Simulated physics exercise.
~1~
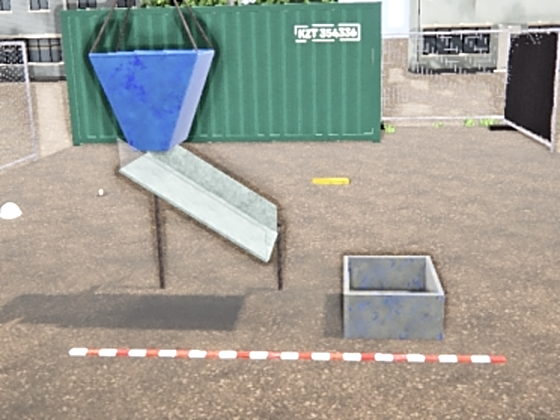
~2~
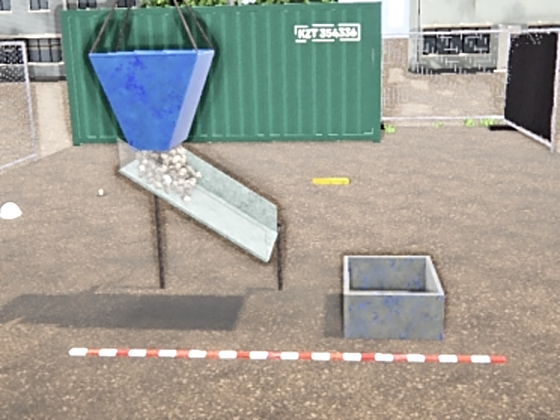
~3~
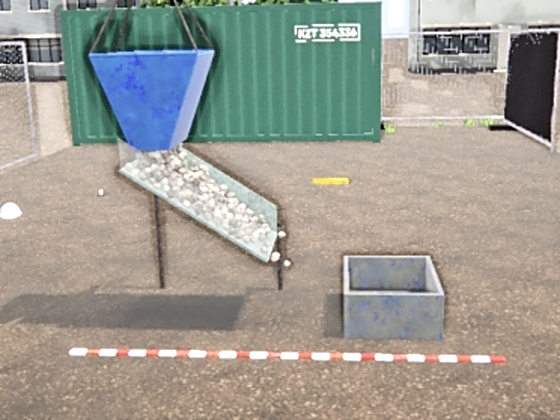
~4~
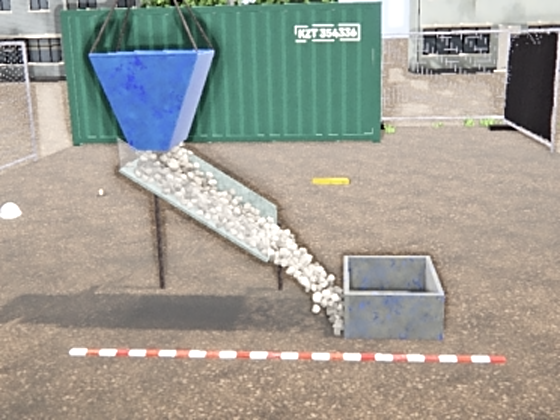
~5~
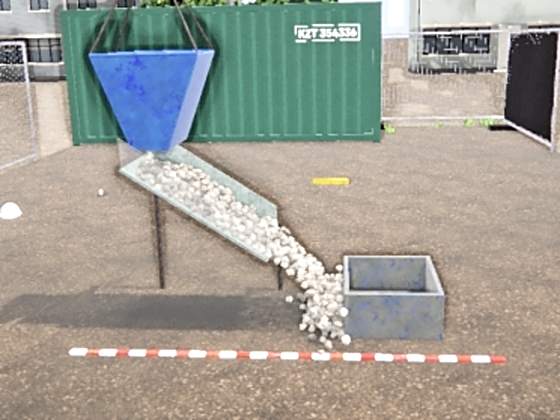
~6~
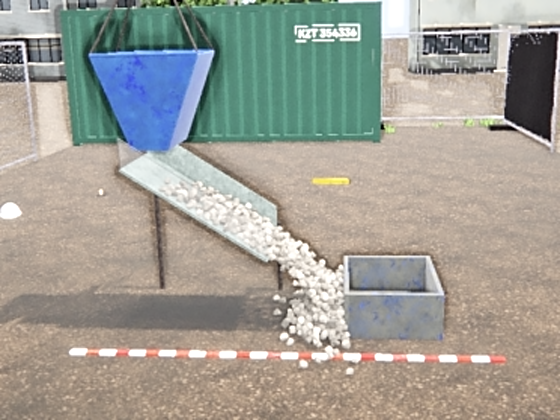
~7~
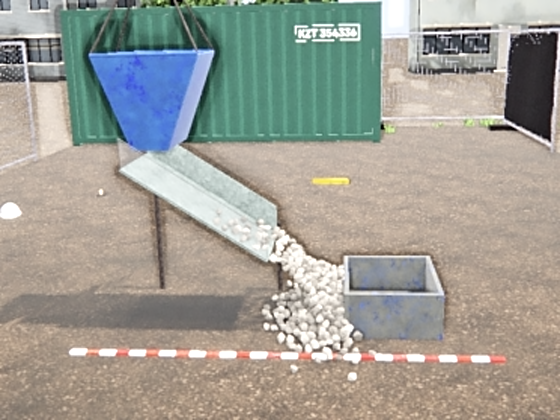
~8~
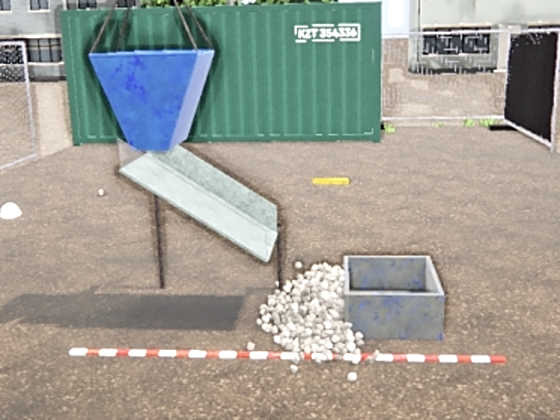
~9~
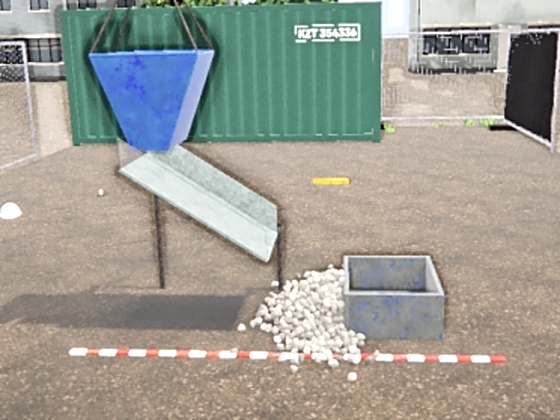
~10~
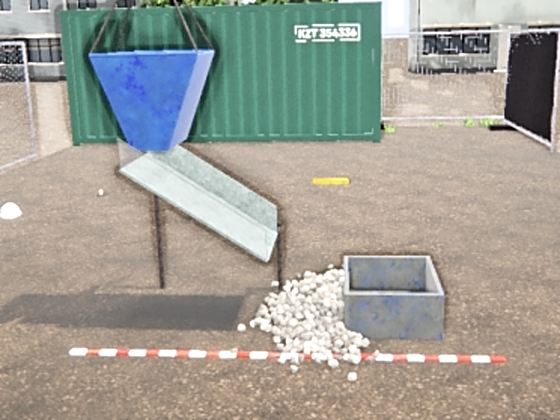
Pale stones poured from a hanging blue skip onto a sloping steel chute, slid down to the right and dropped short of the open grey bin, piling up against its left side, with a few spilling over the red and white striped pole.
